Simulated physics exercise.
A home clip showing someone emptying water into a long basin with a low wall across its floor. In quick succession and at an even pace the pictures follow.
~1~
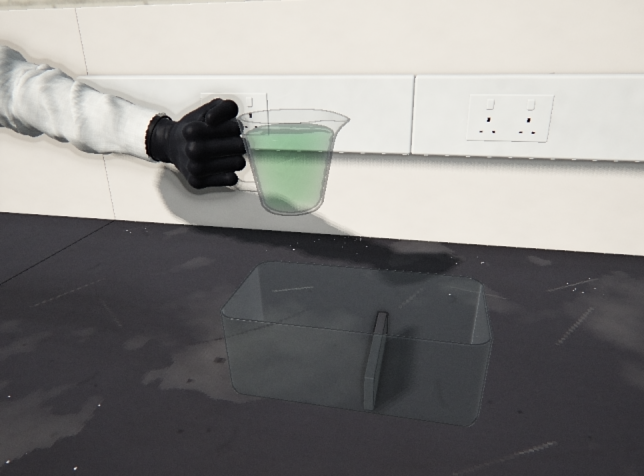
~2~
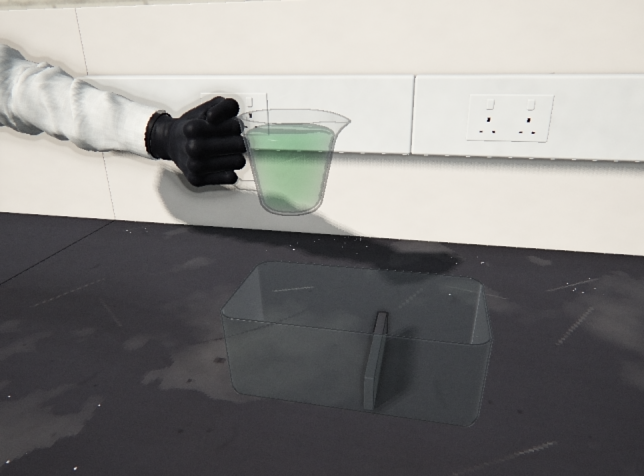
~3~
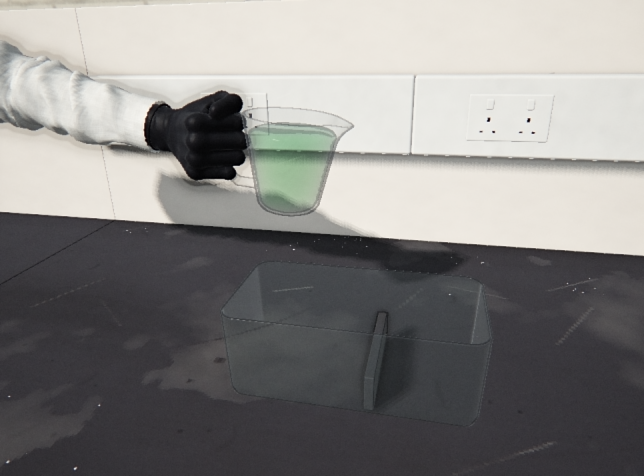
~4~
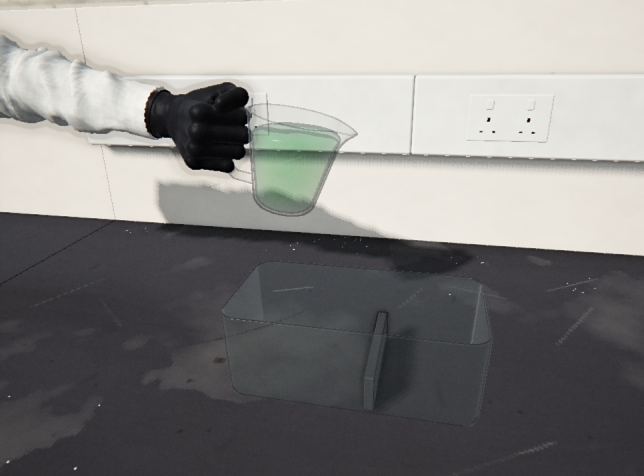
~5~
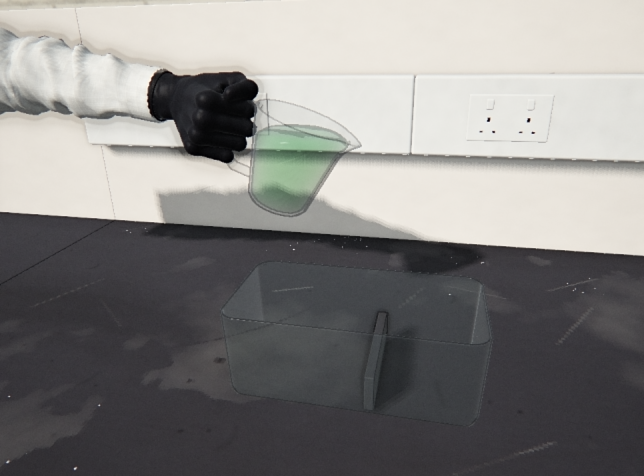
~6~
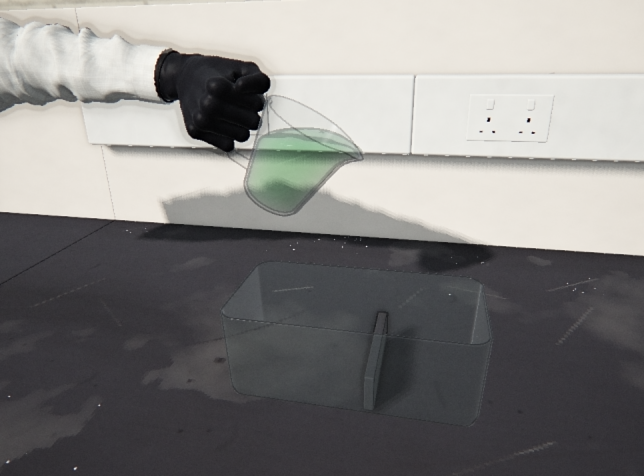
A black-gloved hand in a white sleeve reaches in from the left, holding a clear jug of green-tinted water above a long, transparent basin with a low dividing wall. Seen from the front and slightly above, the basin rests on a dark, scuffed worktop before a cream wall with sockets at right. The camera stays still as the hand tilts the jug rightward, gently then further, bringing the water to its lip.
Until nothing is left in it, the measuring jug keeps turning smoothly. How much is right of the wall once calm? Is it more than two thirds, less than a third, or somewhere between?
After it calms, what's right of the wall is a large share, beyond two thirds.
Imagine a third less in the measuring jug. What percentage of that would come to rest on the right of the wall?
I'd say roughly 85 percent.
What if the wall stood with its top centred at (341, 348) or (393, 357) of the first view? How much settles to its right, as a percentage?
In order, 90 and 65 in a hundred.
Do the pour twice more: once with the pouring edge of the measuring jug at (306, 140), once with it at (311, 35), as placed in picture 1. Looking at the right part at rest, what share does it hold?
First try: Near 10 percent; second try: Near 65 percent.
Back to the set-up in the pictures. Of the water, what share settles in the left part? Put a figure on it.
Close to 5 in a hundred.
A moment on, the measuring jug is tipped on its side and 48 per cent is still to pour, 0 is left of the wall and 17 right of it.
Next, the measuring jug is tipped on its side and 10 per cent is still to pour, 3 is left of the wall and 68 right of it.
Then the measuring jug is tipped on its side and 1 per cent is still to pour, 6 is left of the wall and 88 right of it.
Later the measuring jug is tipped on its side and 0 per cent is still to pour, 7 is left of the wall and 90 right of it.
In the end 7 per cent lies left of the wall, 90 right of it and 3 outside.
